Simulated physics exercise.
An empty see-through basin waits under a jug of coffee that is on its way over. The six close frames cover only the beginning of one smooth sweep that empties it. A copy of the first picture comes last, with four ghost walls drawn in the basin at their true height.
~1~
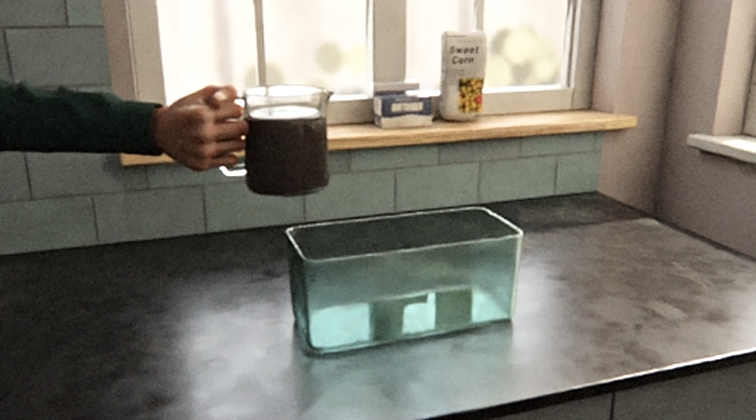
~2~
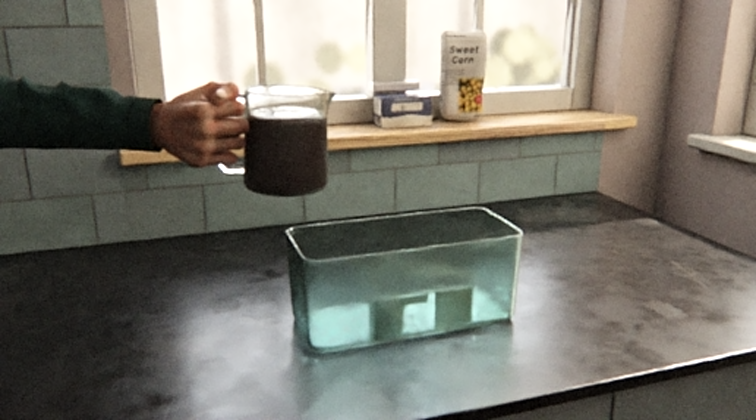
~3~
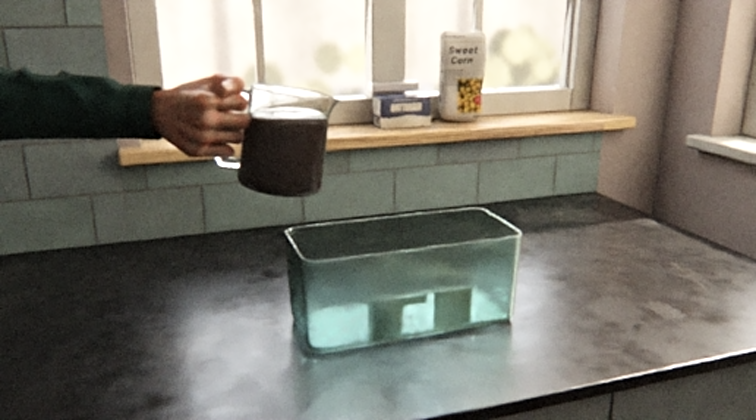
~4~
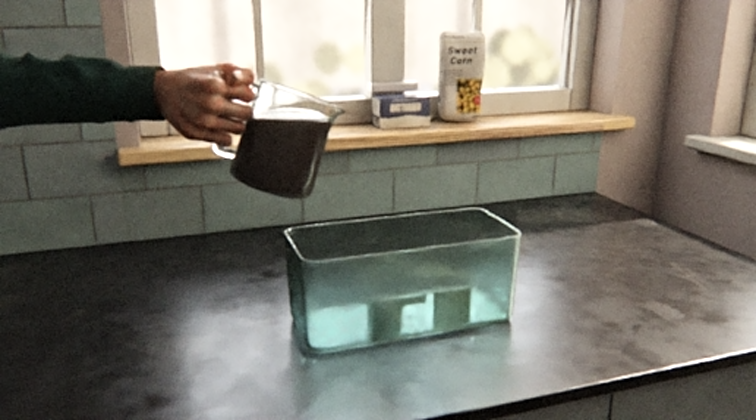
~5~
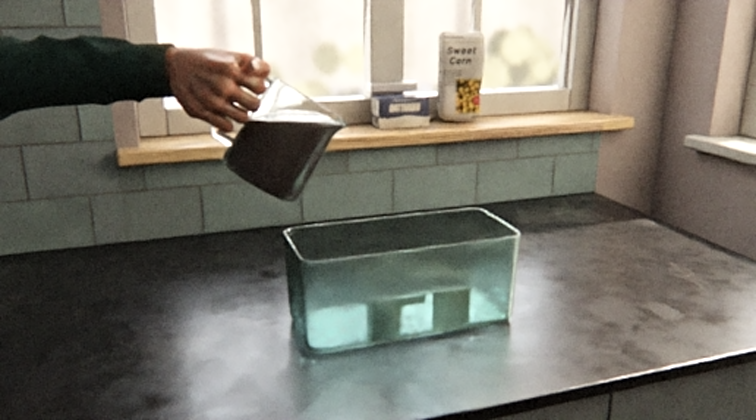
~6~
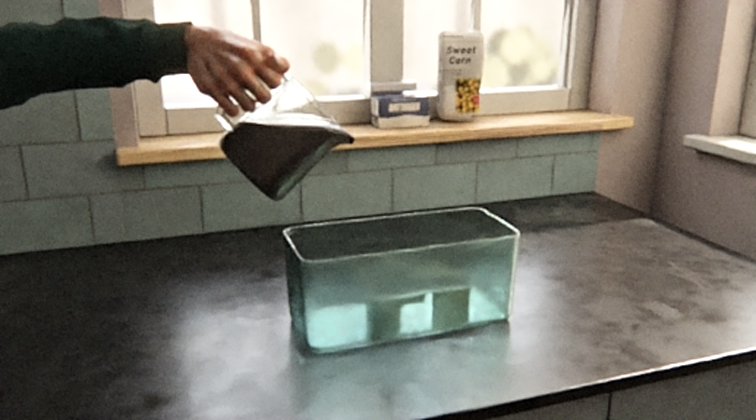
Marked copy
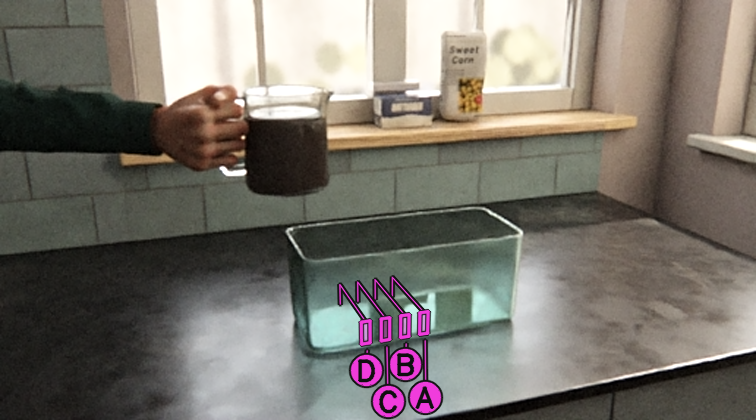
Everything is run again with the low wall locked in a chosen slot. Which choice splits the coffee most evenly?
Slot B does it best.
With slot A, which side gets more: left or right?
The left one.
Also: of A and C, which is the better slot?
That is slot A.
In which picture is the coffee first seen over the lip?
In picture 6.
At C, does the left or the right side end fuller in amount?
The right side.
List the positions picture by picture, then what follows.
Upright, lip at (333, 91); basin from (308, 351) to (512, 317); nothing has left yet.
Tipped about 2°, lip at (334, 93); nothing has left yet.
Tipped about 9°, lip at (338, 99); nothing has left yet.
Tipped about 20°, lip at (343, 110); nothing has left yet.
Tipped about 34°, lip at (347, 125); nothing has left yet.
Tipped about 49°, lip at (347, 142); coffee is over the lip, down to (347, 142).
On the marked copy, A at (425, 340); B at (406, 343); C at (386, 346); D at (367, 350).
For slot A, about 72 % ends left of the wall and 21 % right of it; 7 % is lost outside.
For slot B, about 48 % ends left of the wall and 52 % right of it.
For slot C, about 12 % ends left of the wall and 87 % right of it.
For slot D, about 9 % ends left of the wall and 90 % right of it.
